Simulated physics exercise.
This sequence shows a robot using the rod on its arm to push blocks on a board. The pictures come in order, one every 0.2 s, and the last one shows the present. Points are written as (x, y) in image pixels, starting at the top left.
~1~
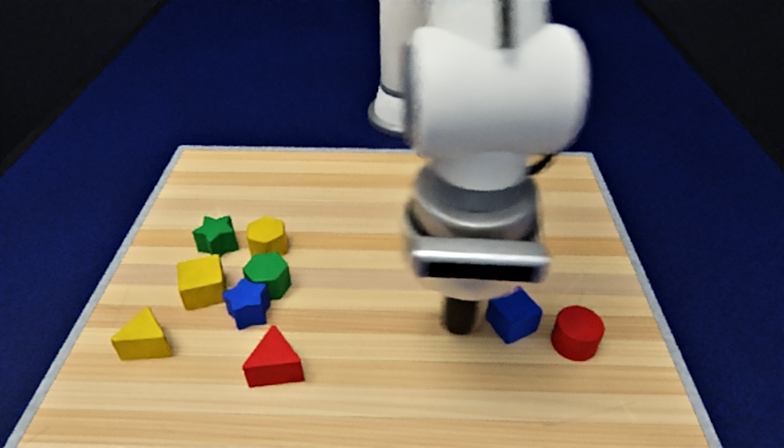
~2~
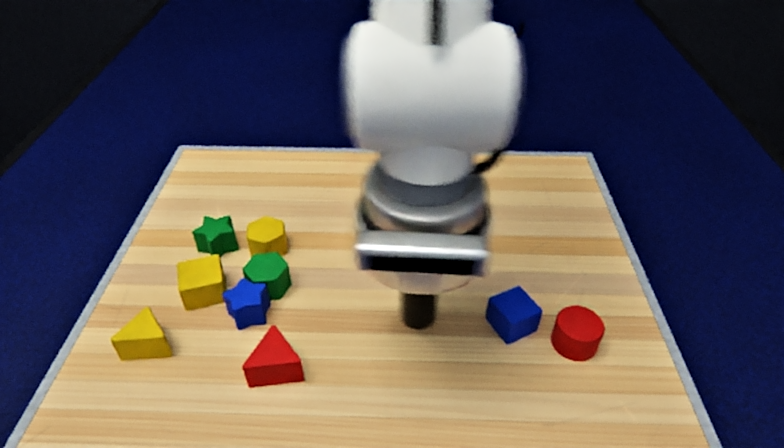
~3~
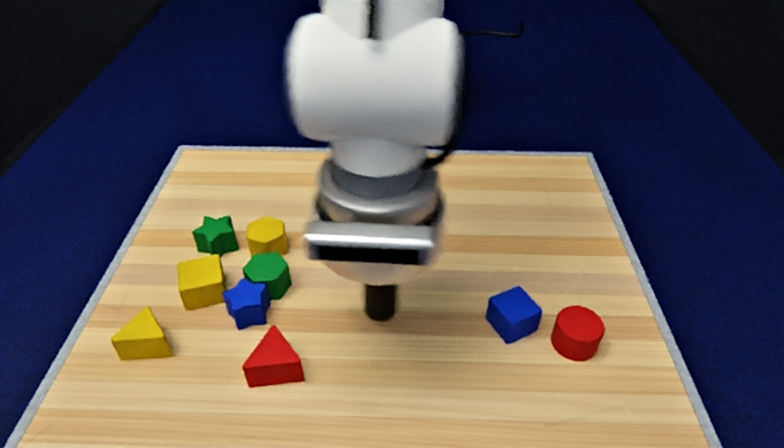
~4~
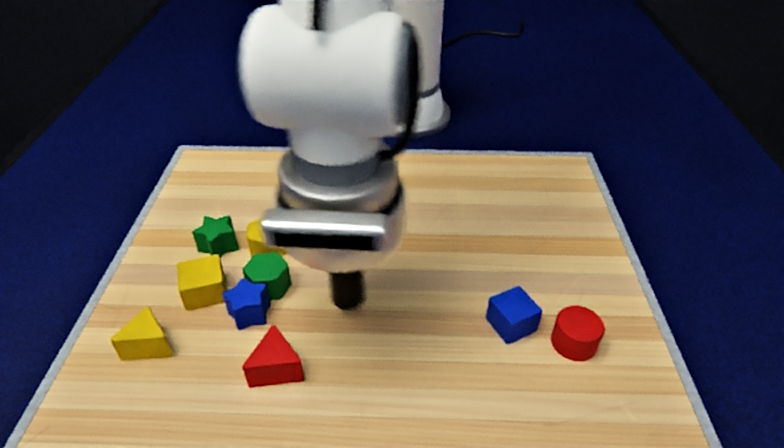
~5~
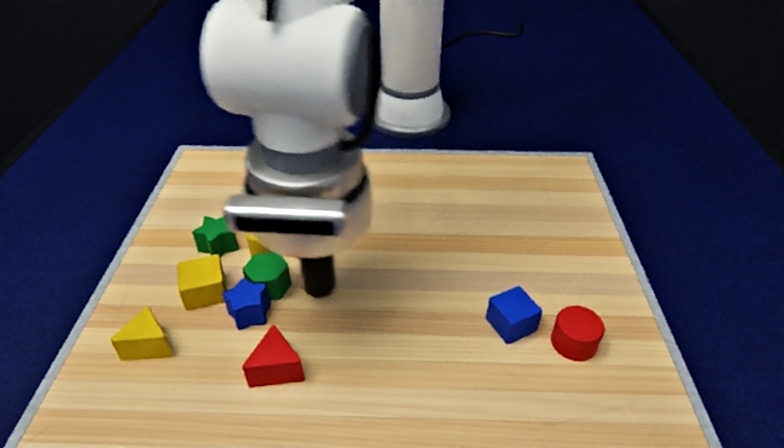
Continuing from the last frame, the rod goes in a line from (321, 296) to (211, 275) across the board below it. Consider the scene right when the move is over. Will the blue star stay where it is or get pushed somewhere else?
At the end, its place is the same.
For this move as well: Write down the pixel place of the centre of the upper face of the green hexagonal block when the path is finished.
In the picture, that point is around (169, 253).
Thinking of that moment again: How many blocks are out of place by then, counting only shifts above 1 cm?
I'm going with two.
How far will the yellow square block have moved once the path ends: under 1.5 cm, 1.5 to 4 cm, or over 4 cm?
That one ends up more than 4 cm from where it is now.
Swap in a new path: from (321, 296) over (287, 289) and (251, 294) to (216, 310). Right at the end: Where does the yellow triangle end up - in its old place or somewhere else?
That block remains where it is.
What follows on the original path. One third of the way, rod (280, 278); green hexagonal block (244, 262).
Two thirds of the way, rod (244, 271); yellow square block (168, 274), turned 30° anticlockwise; green hexagonal block (208, 256).
At the end, rod (207, 264); yellow square block (140, 280), turned 45° anticlockwise; green star (212, 225), turned 15° clockwise; blue star unmoved; green hexagonal block (169, 253), turned 25° anticlockwise.
